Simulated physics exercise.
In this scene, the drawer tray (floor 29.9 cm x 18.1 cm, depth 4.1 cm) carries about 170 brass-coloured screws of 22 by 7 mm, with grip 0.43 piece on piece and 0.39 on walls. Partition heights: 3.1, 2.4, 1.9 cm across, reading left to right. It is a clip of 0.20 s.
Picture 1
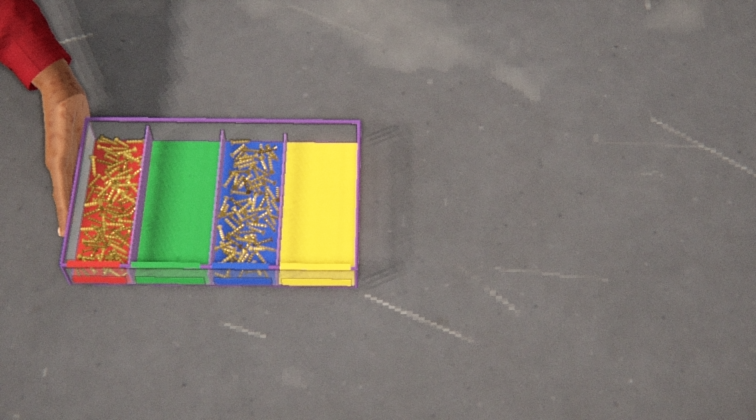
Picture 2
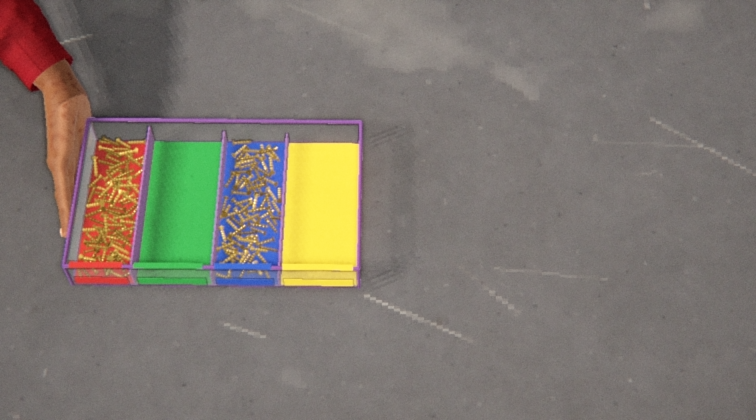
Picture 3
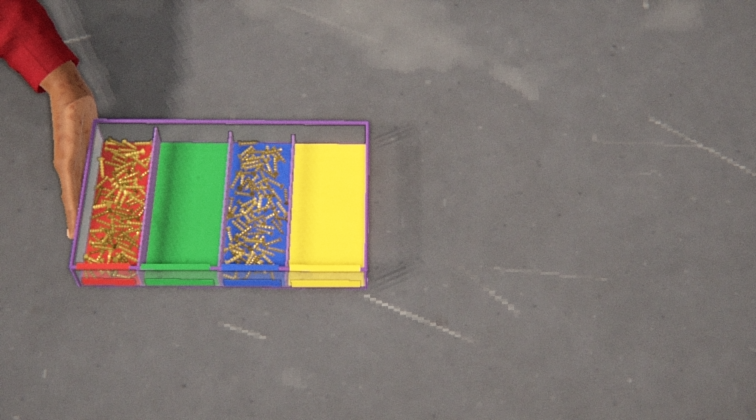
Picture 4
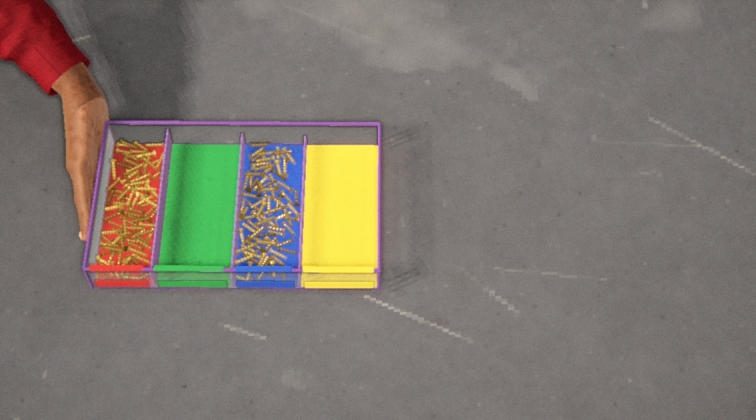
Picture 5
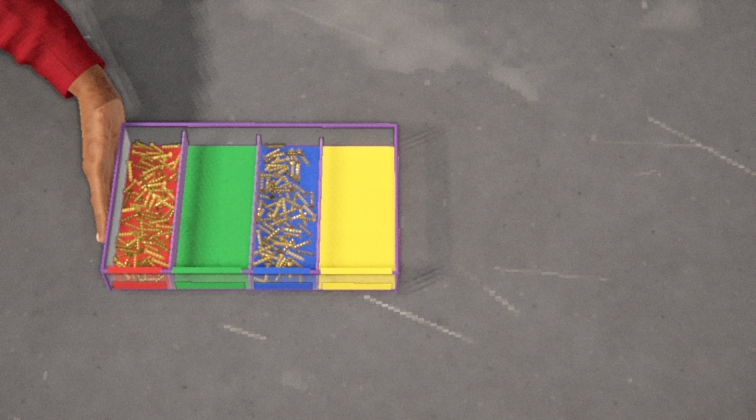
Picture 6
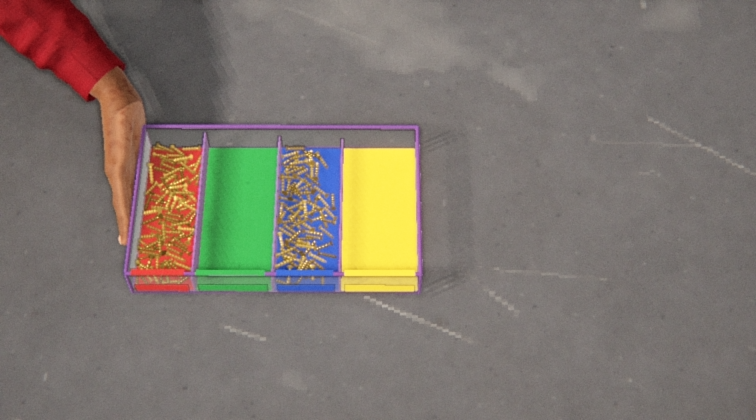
A hand in a red sleeve pushes a colourful drawer tray of brass-coloured screws to the right.
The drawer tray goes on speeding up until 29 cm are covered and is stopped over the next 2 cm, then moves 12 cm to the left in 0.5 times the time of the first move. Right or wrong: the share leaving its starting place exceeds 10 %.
Wrong.
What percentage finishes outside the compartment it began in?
About 5%.
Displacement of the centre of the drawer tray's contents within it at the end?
It ends up roughly 1.5 centimetres off.
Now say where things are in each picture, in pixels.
Drawer tray at (210, 269); tilt 0 degrees; moved 0.0 cm; red 55 %, blue 45 %, in the first picture.
Drawer tray at (212, 269); tilt 0 degrees; moved 0.3 cm, in the second picture.
Drawer tray at (219, 270); tilt 0 degrees; moved 1.0 cm, in the third picture.
Drawer tray at (232, 272); tilt 0 degrees; moved 2.4 cm, in the fourth picture.
Drawer tray at (250, 274); tilt 0 degrees; moved 4.2 cm, in the fifth picture.
Drawer tray at (274, 276); tilt 0 degrees; moved 6.6 cm; red 55 %, blue 45 %, in the sixth picture.
Then, 0.18 s after the last picture, tilt 0 degrees; red 55 %, blue 45 %; 0 % away from where they began.
Then, 0.33 s after the last picture, tilt 0 degrees; red 55 %, blue 45 %; 0 % away from where they began.
Then, 0.46 s after the last picture, tilt 0 degrees; red 55 %, yellow 5 %, blue 45 %; 5 % away from where they began.
Then, 0.60 s after the last picture, tilt 0 degrees; red 55 %, yellow 5 %, blue 45 %; 5 % away from where they began.
In the end, red 55 %, yellow 5 %, blue 45 %; 5 % away from where they began.
